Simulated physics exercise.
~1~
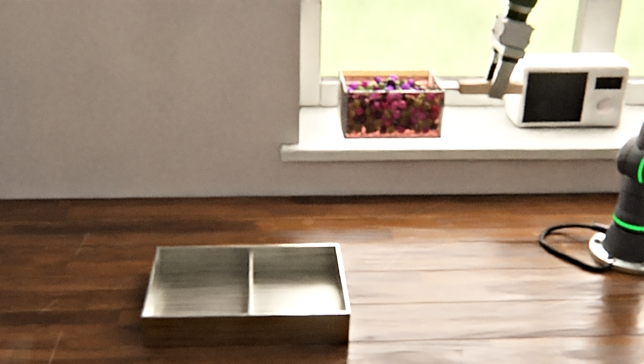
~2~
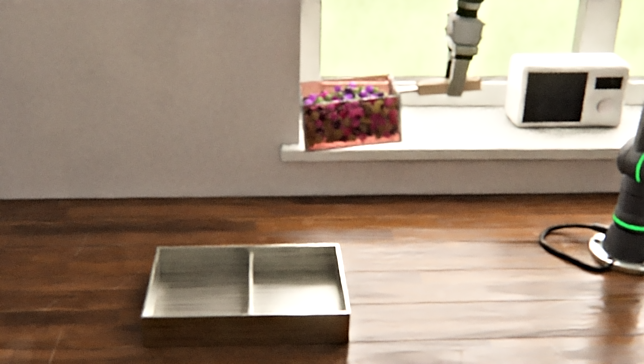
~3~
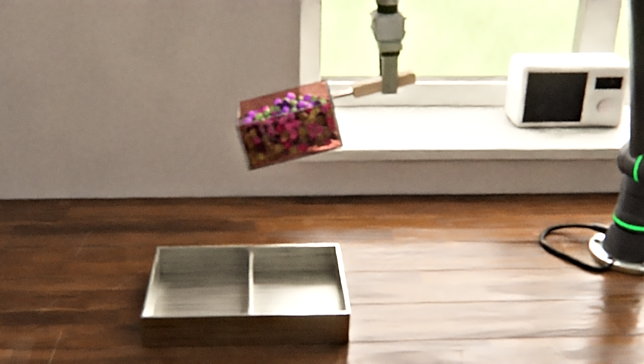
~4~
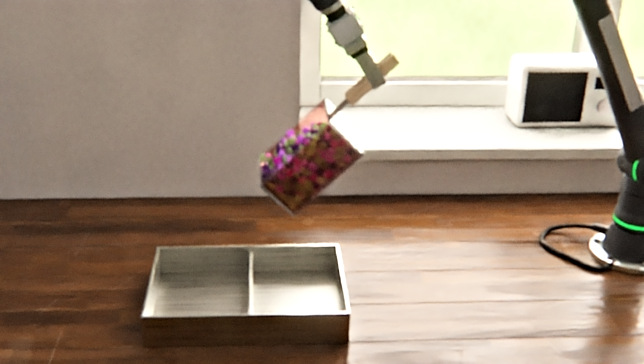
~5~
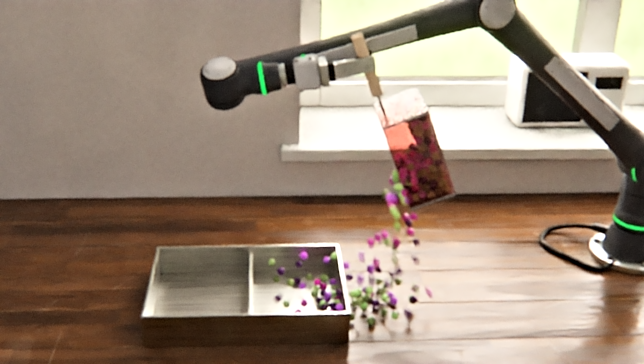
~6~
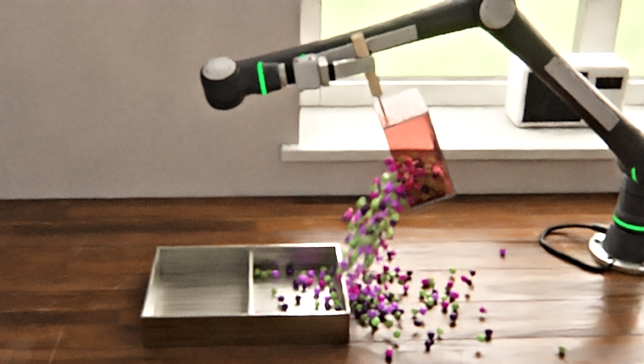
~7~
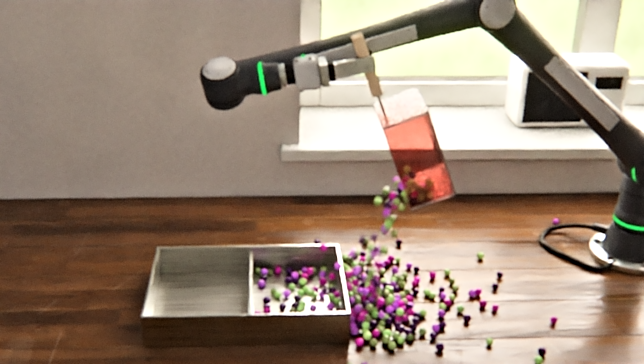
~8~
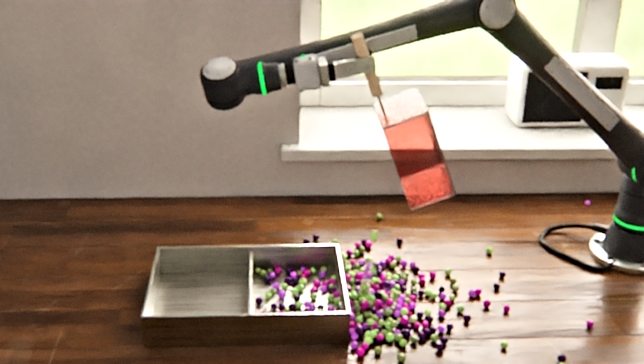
A robot arm tips a box of colourful sweets, spilling most beside a divided crate.
